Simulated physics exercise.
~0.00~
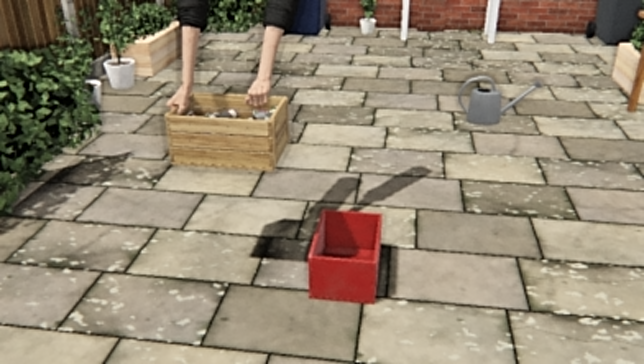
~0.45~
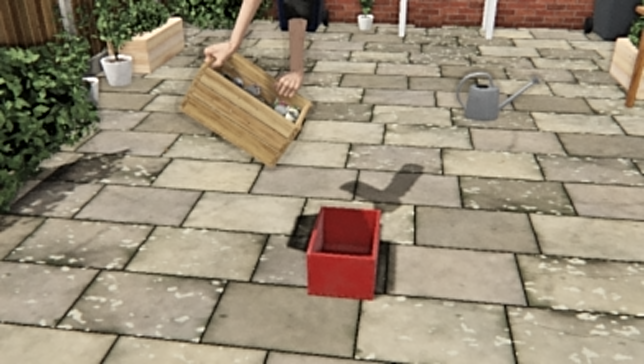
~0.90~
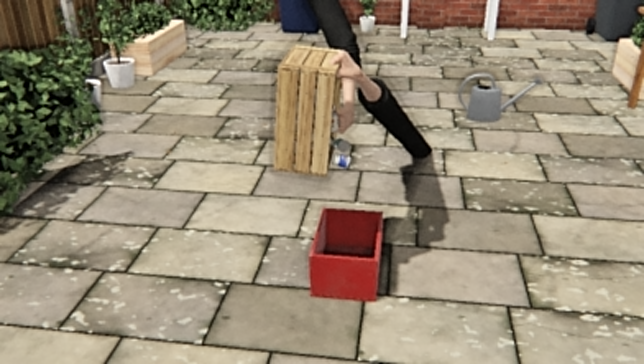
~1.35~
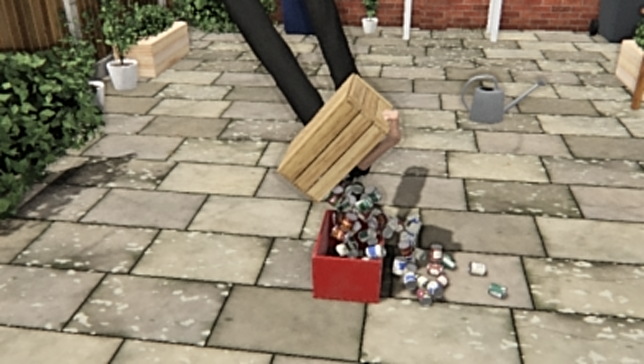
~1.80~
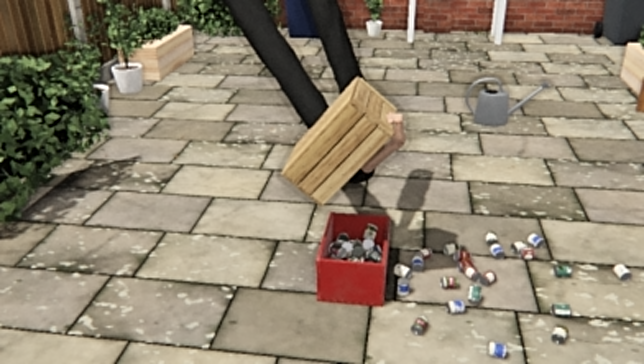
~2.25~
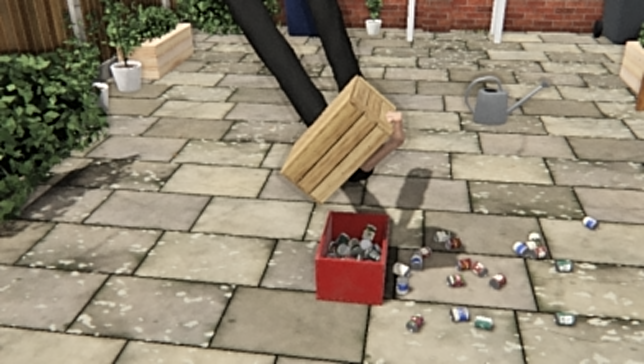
A wooden tote full of small tins is gripped by two hands on a sunlit stone patio, behind an empty red carton. The hands lift it and tip it to the right, swinging it up on end as the first tins slip out. Tilted further, past upright, it pours a rush of tins over the carton, some dropping inside and others spilling past its right side. The loose tins scatter and roll across the paving. At the end the emptied tote is held tilted above the carton, which holds a heap of tins, while the rest lie strewn to the right.
